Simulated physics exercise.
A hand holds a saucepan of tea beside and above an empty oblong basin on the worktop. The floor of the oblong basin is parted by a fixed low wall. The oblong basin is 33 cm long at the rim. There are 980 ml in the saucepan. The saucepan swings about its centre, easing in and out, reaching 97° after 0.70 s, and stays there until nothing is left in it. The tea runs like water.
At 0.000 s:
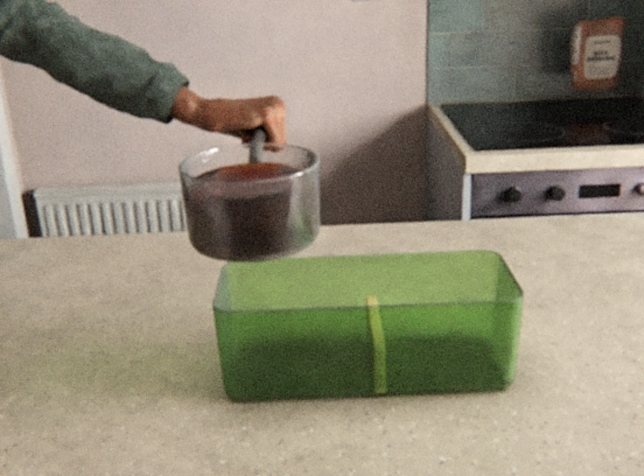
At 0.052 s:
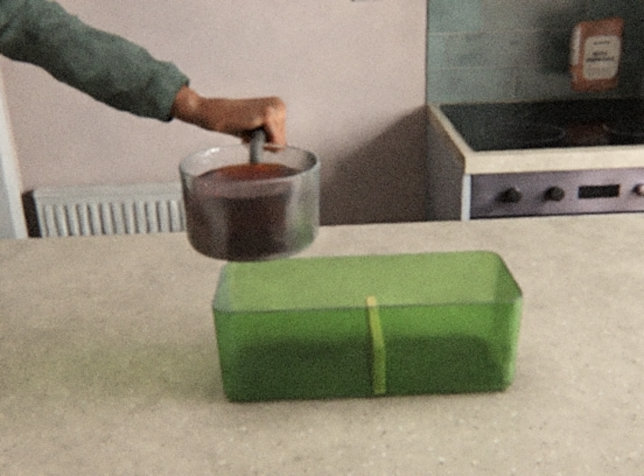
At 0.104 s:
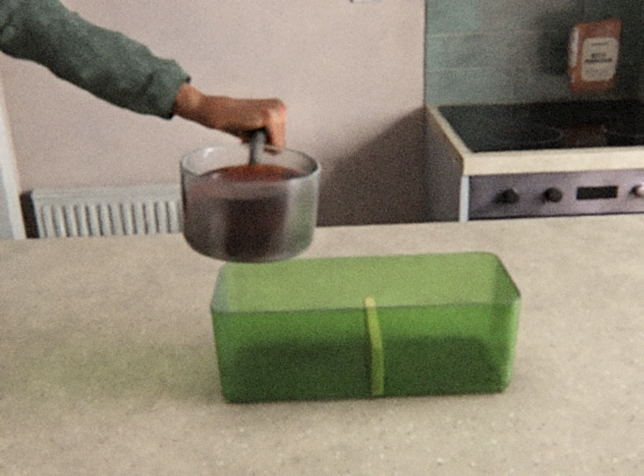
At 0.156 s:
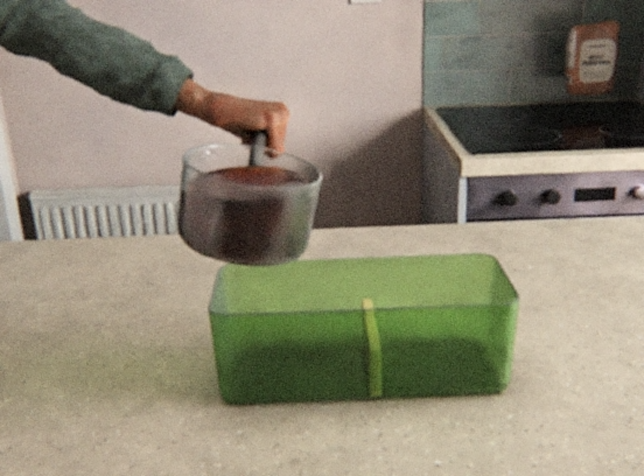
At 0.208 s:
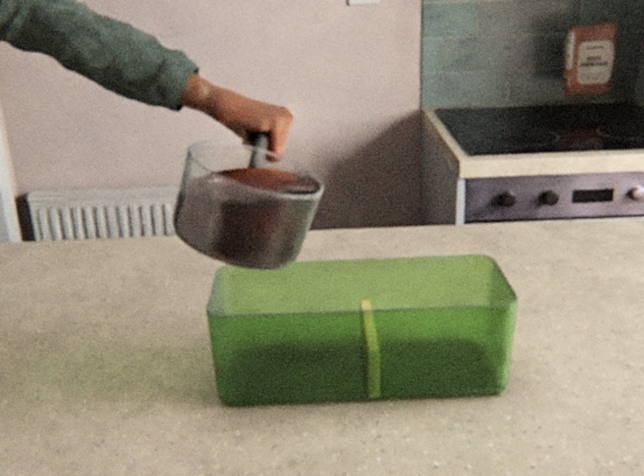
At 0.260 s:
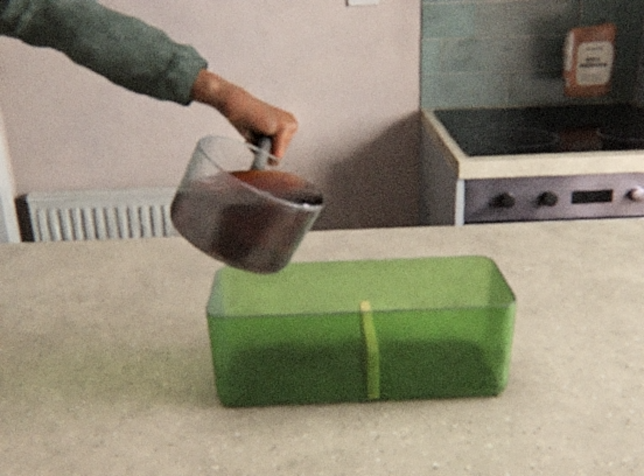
Hand tilting a clear saucepan of dark reddish-brown tea gradually to the right above a green oblong basin on a kitchen worktop.
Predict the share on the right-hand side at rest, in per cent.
Roughly 34 per cent is past the wall.
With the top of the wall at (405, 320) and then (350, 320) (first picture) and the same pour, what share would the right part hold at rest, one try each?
First 5, then 70 per cent.
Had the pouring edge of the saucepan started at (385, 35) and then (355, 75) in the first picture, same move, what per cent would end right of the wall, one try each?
In turn about 85 and 90 per cent.
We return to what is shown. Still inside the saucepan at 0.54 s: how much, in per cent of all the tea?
About 46 per cent.
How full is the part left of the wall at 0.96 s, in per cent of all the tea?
About 58 per cent.
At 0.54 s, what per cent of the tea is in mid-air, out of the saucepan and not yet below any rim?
Some 28 per cent.
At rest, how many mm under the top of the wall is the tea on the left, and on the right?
Some 28 mm on the left and 40 mm on the right.
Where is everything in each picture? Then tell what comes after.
Tilt 0°; pouring edge (318, 161); surface from (186, 182) to (317, 177); the oblong basin's rim runs from (219, 287) to (511, 275); the wall's top is at (375, 321), in the first frame.
Tilt 1°; pouring edge (318, 163); surface from (186, 182) to (316, 178), in the second frame.
Tilt 5°; pouring edge (319, 168); surface from (186, 182) to (316, 180), in the third frame.
Tilt 11°; pouring edge (320, 177); surface from (184, 183) to (317, 182), in the fourth frame.
Tilt 20°; pouring edge (322, 189); surface from (182, 186) to (319, 185), in the fifth frame.
Tilt 29°; pouring edge (322, 202); surface from (180, 188) to (319, 193); 1 per cent is over the edge, in the sixth frame.
After 0.54 s the tilt is 85° and 46 per cent is still to pour, 10 is left of the wall and 16 right of it.
After 0.75 s the tilt is 97° and 13 per cent is still to pour, 48 is left of the wall and 33 right of it.
After 0.96 s the tilt is 97° and 3 per cent is still to pour, 59 is left of the wall and 33 right of it.
After 1.20 s the tilt is 97° and 1 per cent is still to pour, 64 is left of the wall and 33 right of it.
In the end 65 per cent lies left of the wall, 34 right of it and 2 outside.
